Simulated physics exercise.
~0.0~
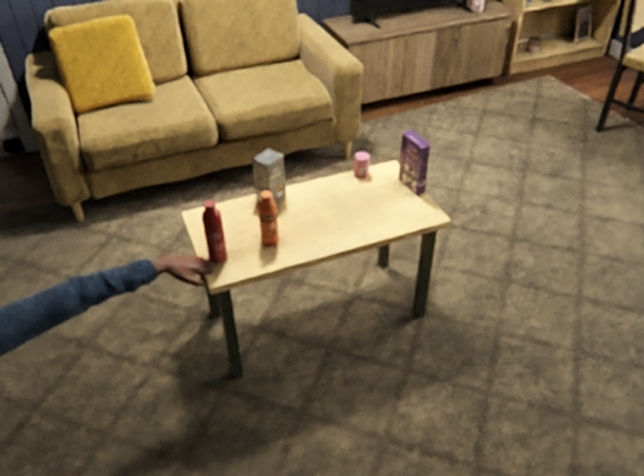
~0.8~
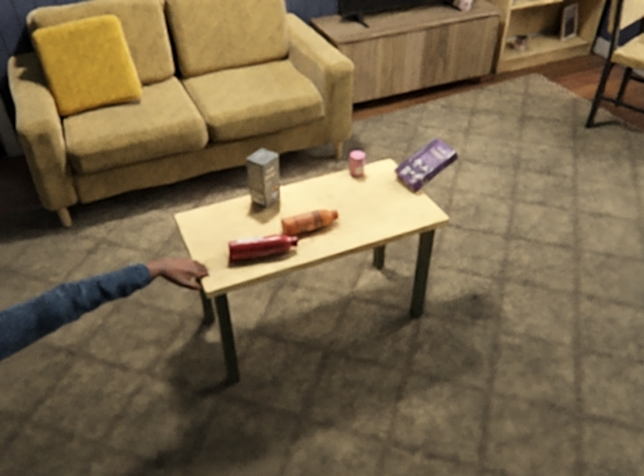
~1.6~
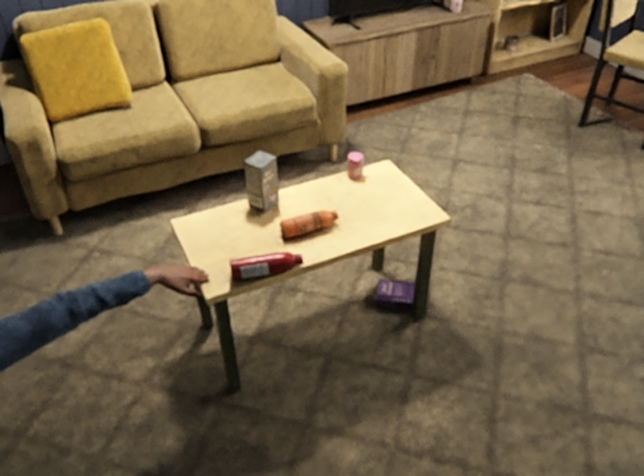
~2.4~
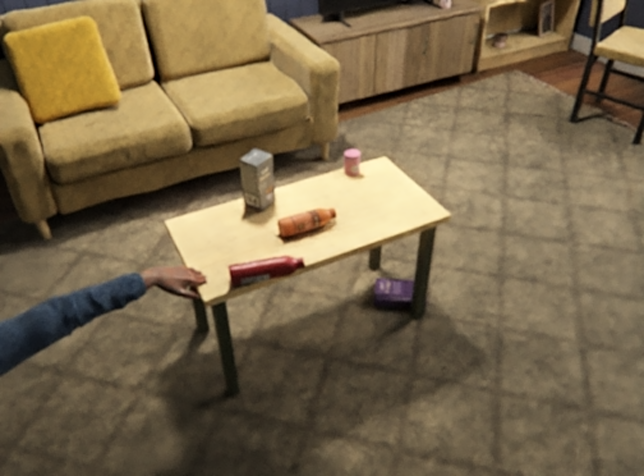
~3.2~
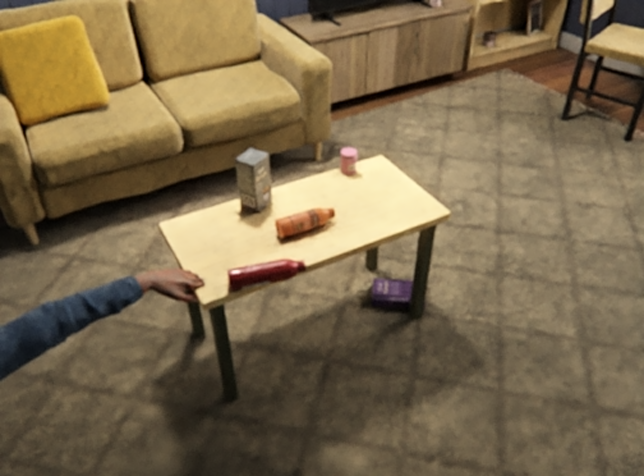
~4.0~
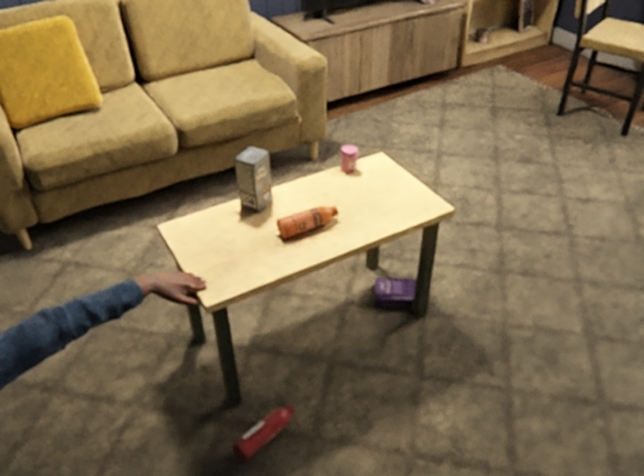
In a living room, a hand at the left end of a side table jolts it, toppling the red bottle, orange bottle and purple packet; the packet drops to the floor, then the red bottle rolls off too, leaving the orange bottle lying near the upright grey carton and pink jar.
